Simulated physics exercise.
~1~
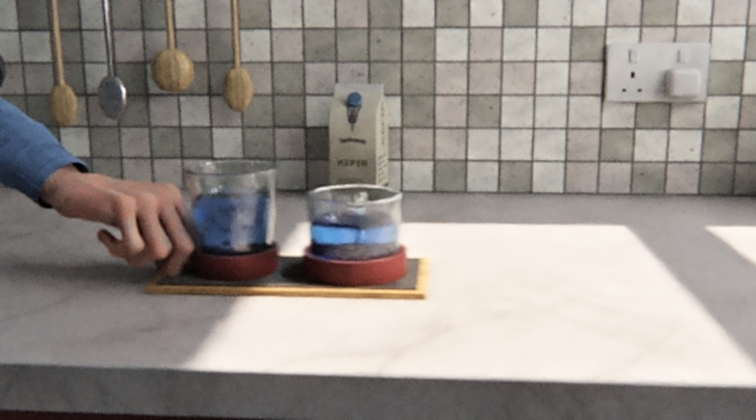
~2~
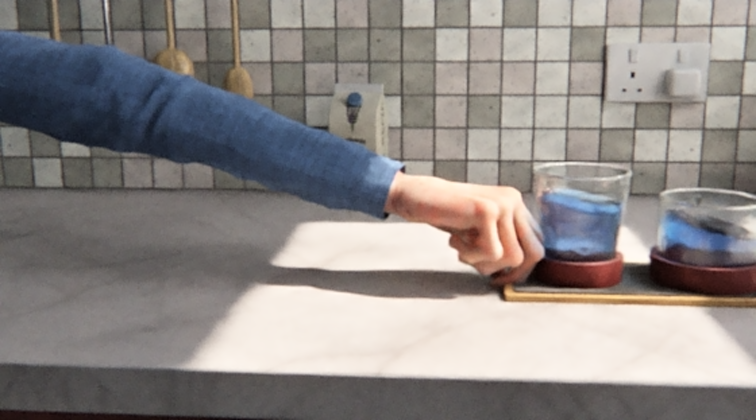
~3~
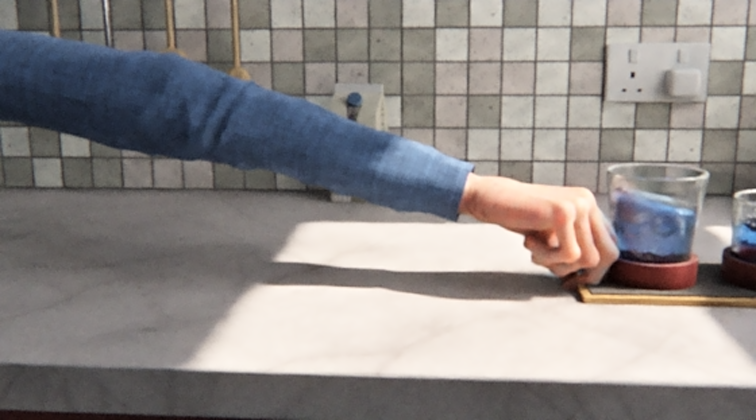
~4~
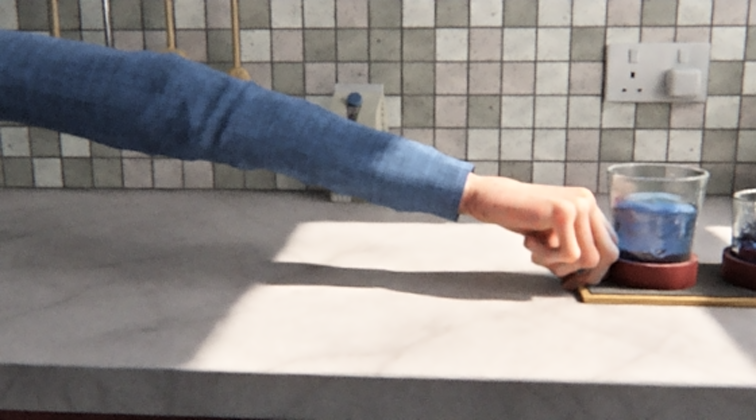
On a pale marble kitchen counter, before a wall of small checked tiles with hanging utensils and a socket, a hand in a blue sleeve grips the left end of a dark tray with a wooden edge. Two open clear glass vessels of blue-tinted water, a taller one on the left and a shorter one on the right, sit in snug red holders. The hand pushes the tray a long way to the right, and the water tilts and sloshes in both. The tray stops near the right edge of view, the shorter vessel partly out of sight. The hand stays on the tray, both vessels still upright, as the water in the taller glass keeps shifting.
